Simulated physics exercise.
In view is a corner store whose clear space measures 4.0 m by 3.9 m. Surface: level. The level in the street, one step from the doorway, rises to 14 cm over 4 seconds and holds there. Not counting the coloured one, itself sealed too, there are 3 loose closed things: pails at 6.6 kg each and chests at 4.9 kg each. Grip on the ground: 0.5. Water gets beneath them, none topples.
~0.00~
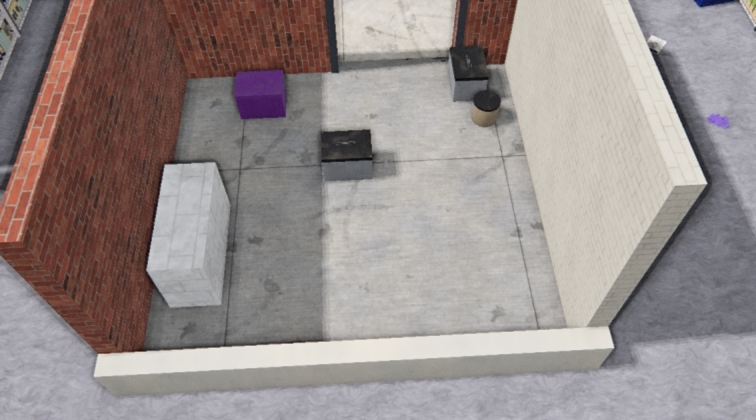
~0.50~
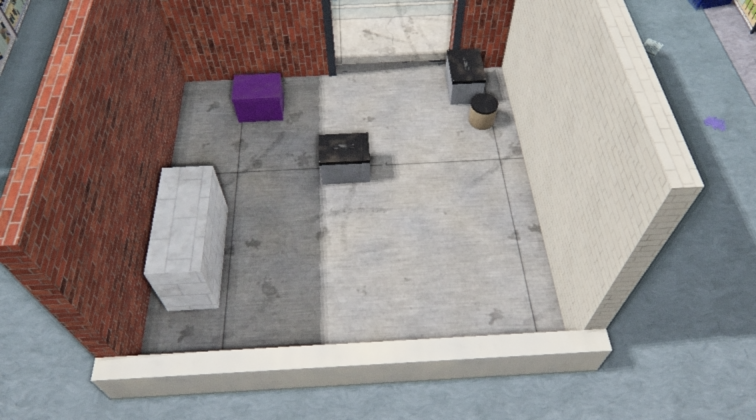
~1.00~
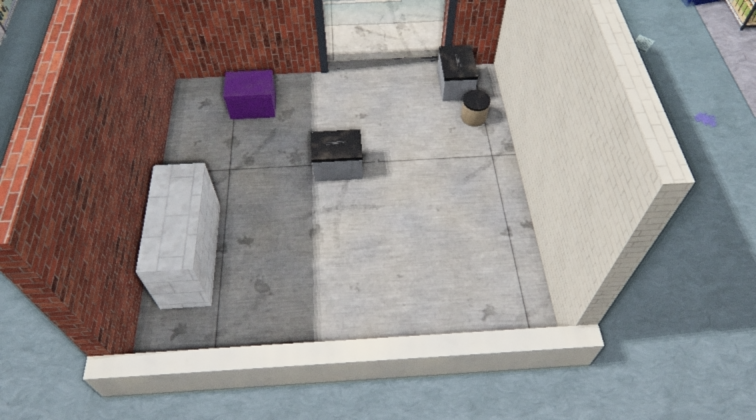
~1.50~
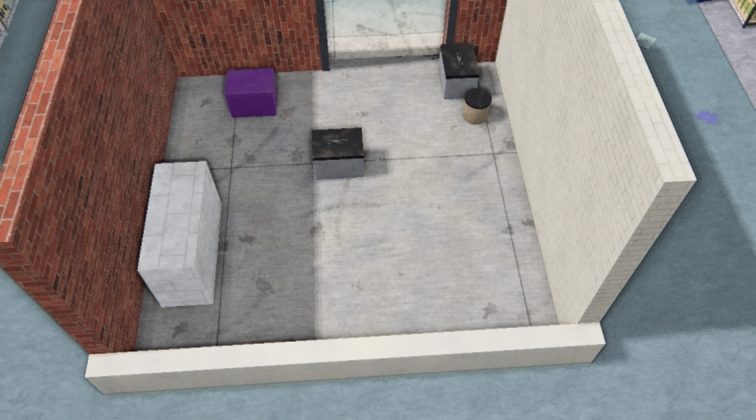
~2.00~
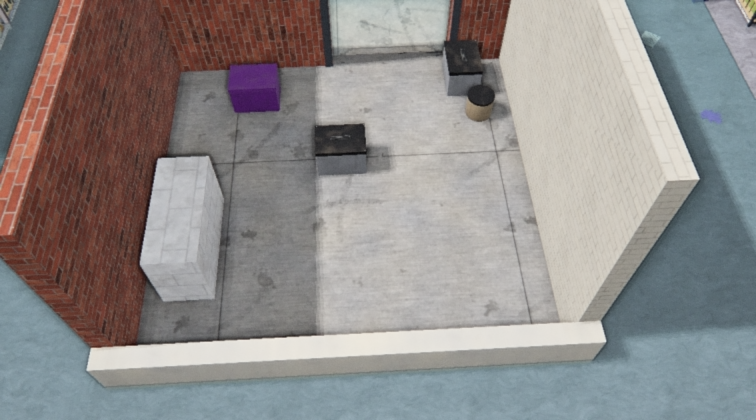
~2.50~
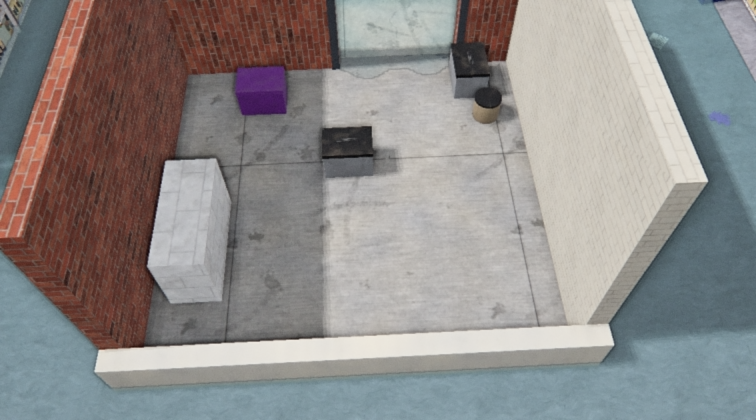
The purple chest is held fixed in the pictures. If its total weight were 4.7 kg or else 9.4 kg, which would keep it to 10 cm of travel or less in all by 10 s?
Final guess: It can do with the lighter ballast.
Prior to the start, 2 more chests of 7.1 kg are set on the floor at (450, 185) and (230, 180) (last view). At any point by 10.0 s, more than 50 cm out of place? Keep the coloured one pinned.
First exceeds it, then stays inside.
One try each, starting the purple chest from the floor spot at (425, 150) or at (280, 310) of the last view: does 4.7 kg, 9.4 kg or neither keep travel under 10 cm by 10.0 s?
The first try gives failure with both; the second gives failure with both.
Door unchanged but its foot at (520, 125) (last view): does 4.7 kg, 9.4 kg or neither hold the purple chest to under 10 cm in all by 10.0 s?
With that change, both options fail.
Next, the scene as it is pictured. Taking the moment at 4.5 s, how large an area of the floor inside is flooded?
Somewhere about 4.0 m2, give or take.
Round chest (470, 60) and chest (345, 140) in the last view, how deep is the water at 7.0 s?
Close to 2 and 2 centimetres.
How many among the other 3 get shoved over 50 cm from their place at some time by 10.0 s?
1.
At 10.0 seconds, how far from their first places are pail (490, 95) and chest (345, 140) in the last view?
0 cm, 250 cm.
After 3.5 s the purple chest would be 0 cm from its start with 4.7 kg and 0 cm from its start with 9.4 kg; 0 cm of water round it then.
After 4.5 s the purple chest would be 0 cm from its start with 4.7 kg and 0 cm from its start with 9.4 kg; 0 cm of water round it then.
After 7.0 s the purple chest would be 0 cm from its start with 4.7 kg and 0 cm from its start with 9.4 kg; 1 cm of water round it then.
After 10.0 s the purple chest would be 0 cm from its start with 4.7 kg and 0 cm from its start with 9.4 kg; 1 cm of water round it then.
